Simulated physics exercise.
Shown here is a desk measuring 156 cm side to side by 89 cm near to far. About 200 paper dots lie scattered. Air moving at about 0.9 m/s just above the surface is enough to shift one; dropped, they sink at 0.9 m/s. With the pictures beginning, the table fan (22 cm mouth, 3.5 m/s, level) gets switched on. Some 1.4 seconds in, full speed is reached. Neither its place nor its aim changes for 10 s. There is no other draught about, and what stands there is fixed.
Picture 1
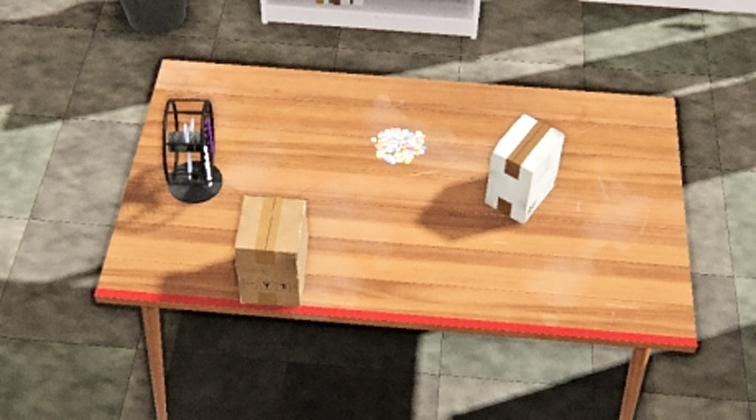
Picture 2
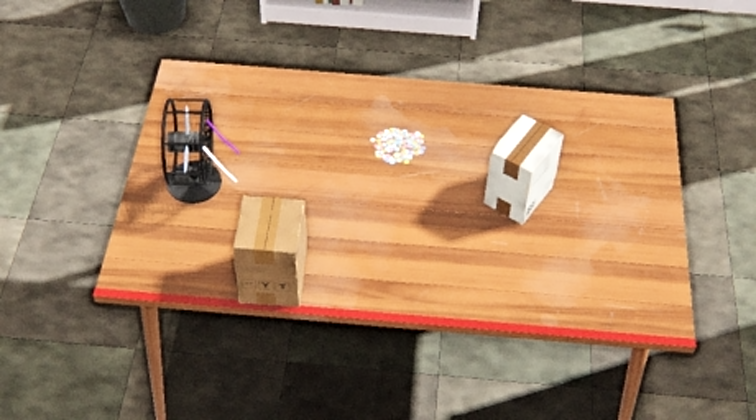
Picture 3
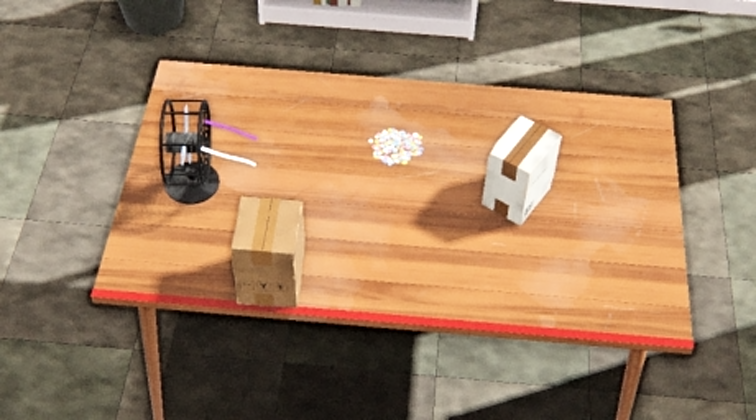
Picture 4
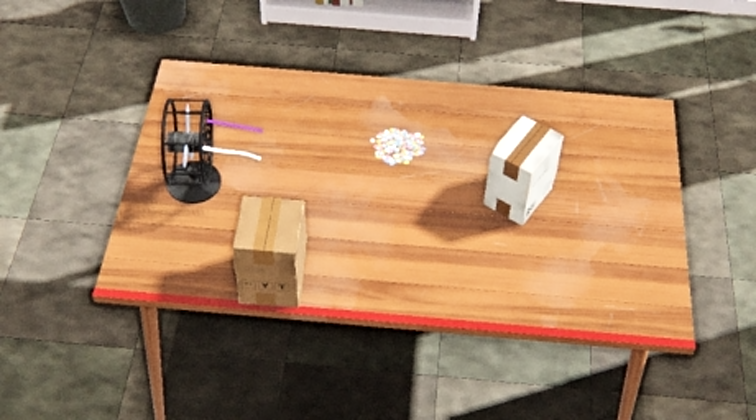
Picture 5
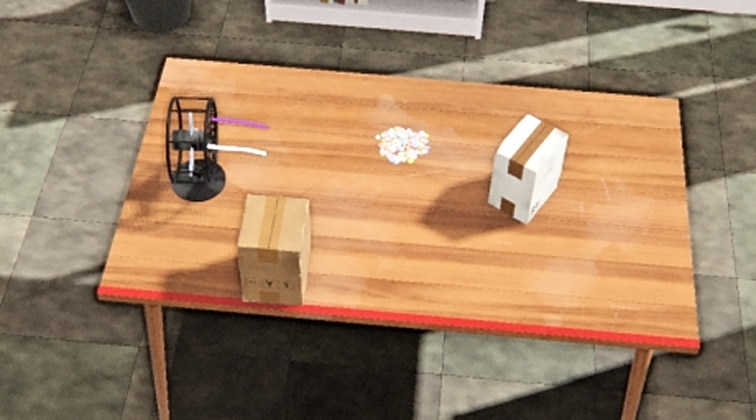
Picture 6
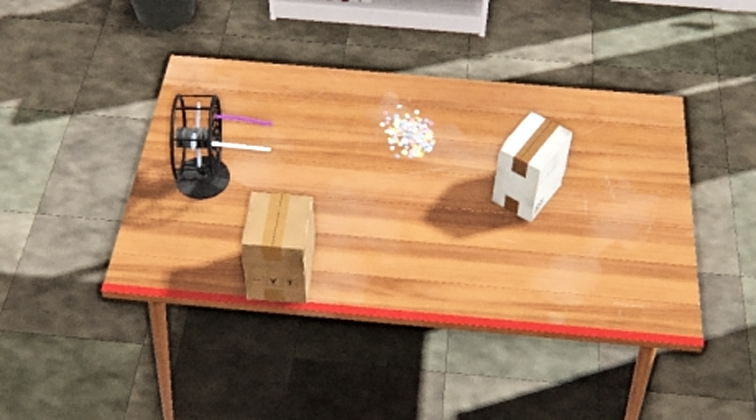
Wooden desk with two boxes and a black table fan, its purple and white streamers lifting before scattered paper dots begin spreading.
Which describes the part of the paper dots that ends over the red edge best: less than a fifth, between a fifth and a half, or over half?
The part beyond that edge is going to stay below a fifth.
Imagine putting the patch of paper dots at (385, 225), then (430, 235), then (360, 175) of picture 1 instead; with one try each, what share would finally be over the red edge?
Results, one try each: 60 %, 80 %, 15 %.
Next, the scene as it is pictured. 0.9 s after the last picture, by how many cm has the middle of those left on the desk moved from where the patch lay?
The centre sits some 25 cm from where it began.
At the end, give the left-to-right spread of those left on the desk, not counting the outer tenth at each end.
Spread, left to right: Approx. 20 cm.
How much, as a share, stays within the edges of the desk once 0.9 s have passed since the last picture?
Roughly 40 per cent.
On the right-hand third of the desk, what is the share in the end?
0 %.
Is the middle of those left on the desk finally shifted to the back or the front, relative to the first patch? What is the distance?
Shifted backward by about 20 cm.
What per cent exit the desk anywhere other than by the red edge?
Estimate: Near 60 %.
Then, 0.9 s after the last picture, 0 % are over the red edge; the middle of those still in play is near (443, 94); 47 % have settled or left.
Then, 2.1 s after the last picture, 0 % are over the red edge; the middle of those still in play is near (443, 94); 90 % have settled or left.
Then, 4.4 s after the last picture, 0 % are over the red edge; the middle of those still in play is near (443, 94); 92 % have settled or left.
Then, 8.9 s after the last picture, at the end, 0 % are over the red edge; the middle of those still in play is near (443, 94).
